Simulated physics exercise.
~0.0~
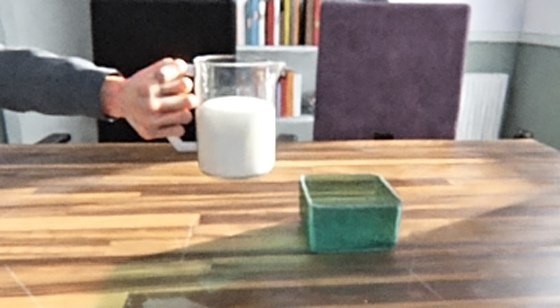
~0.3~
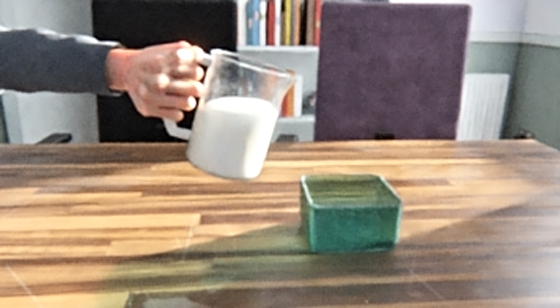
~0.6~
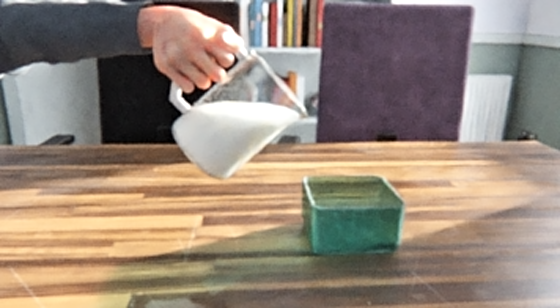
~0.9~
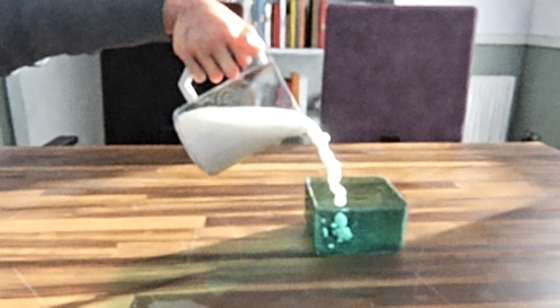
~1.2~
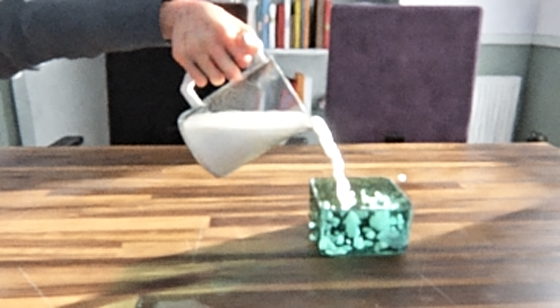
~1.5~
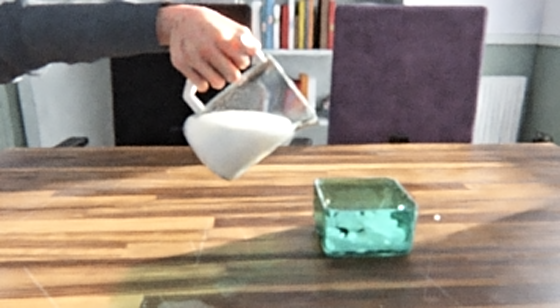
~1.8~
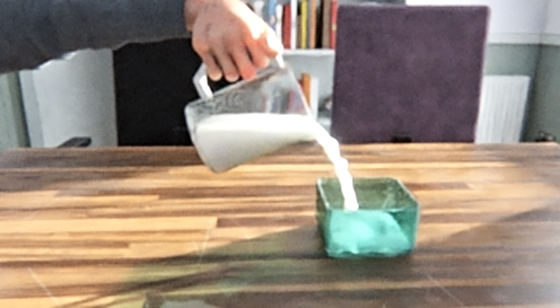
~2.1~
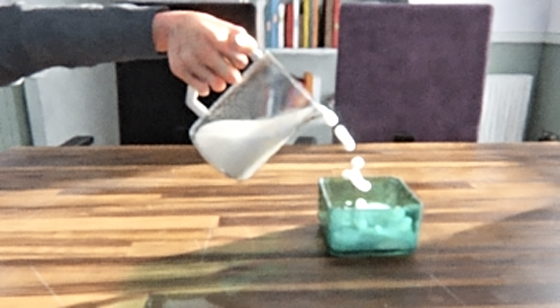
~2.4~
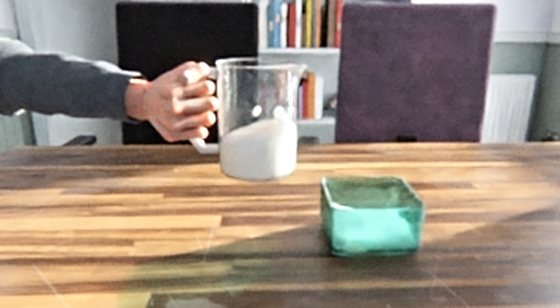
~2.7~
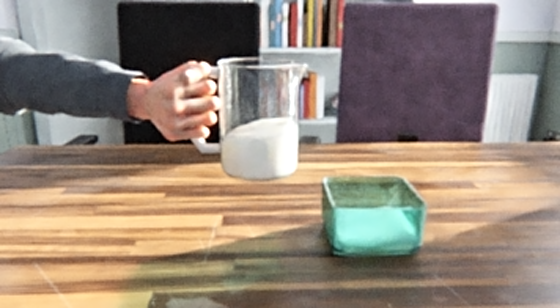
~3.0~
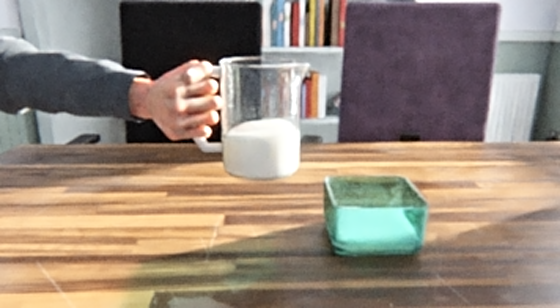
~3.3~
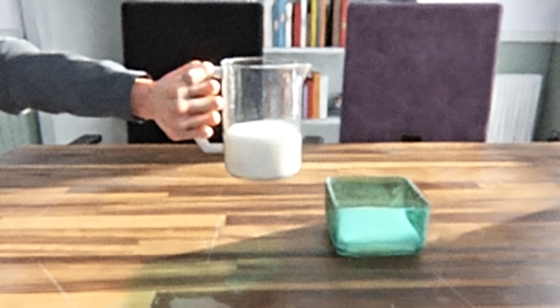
At a wooden table in a room with chairs and bookshelves, a hand tipped a clear glass pitcher and poured milk into a green glass tub, eased off, poured again, then held the pitcher upright, leaving both containers partly filled.
